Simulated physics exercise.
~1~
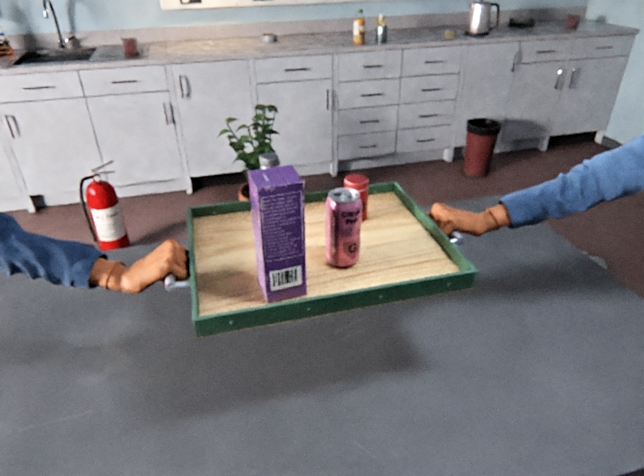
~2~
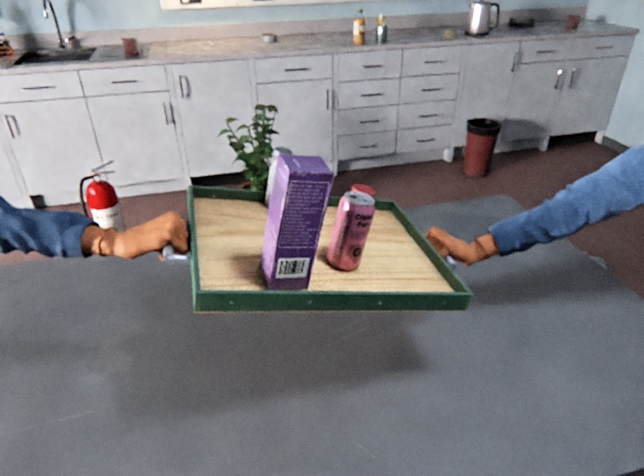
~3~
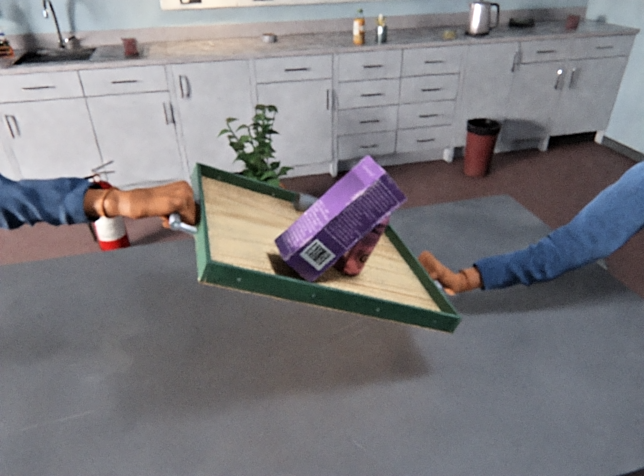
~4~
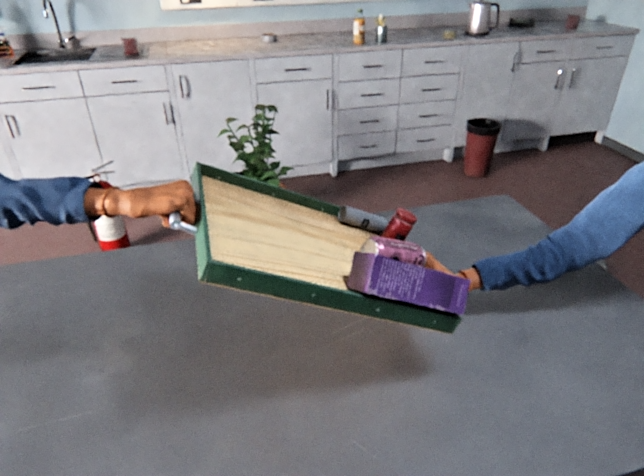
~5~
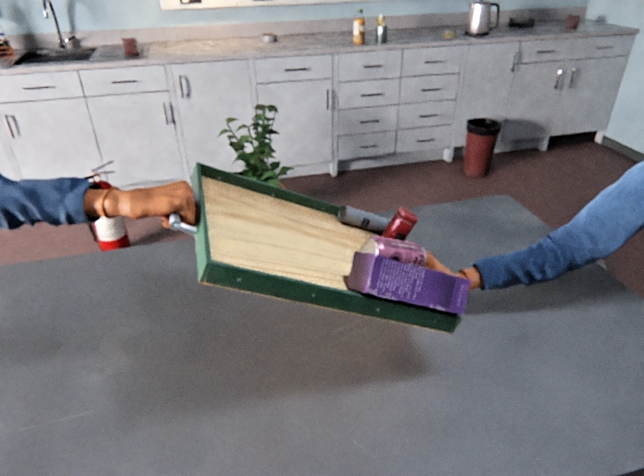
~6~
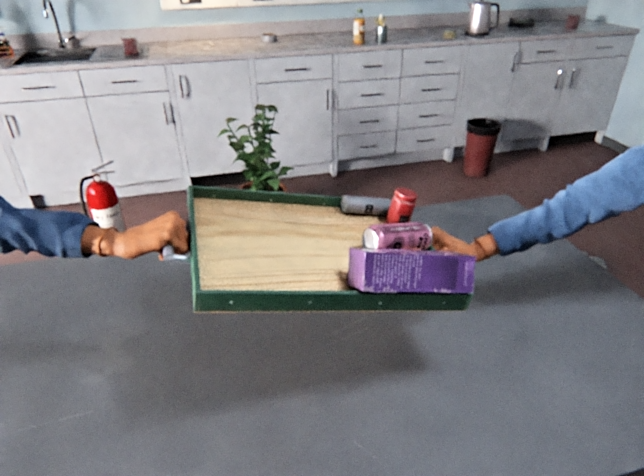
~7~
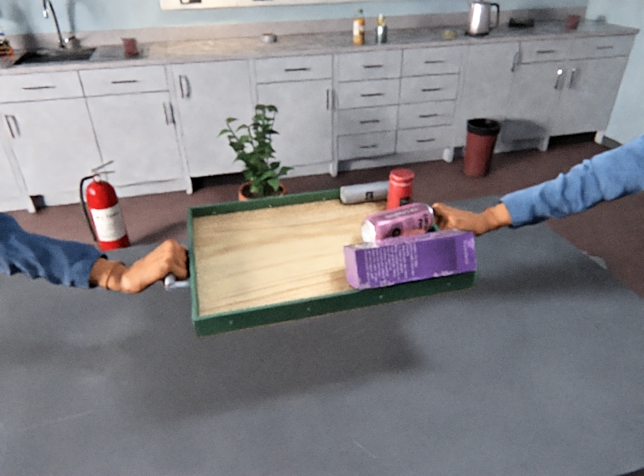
In a kitchen with pale grey cabinets, seen from across a dark grey table, two blue-sleeved arms hold a green-rimmed wooden tray by its ends. A tall purple carton stands at centre, with a pink can to its right and a red shaker and a grey shaker behind. The right side of the tray dips, and the carton leans, then topples rightward as the grey shaker falls. The carton, pink can and shakers gather at the low right end. The hands level the tray, leaving everything aboard, with only the red shaker upright.
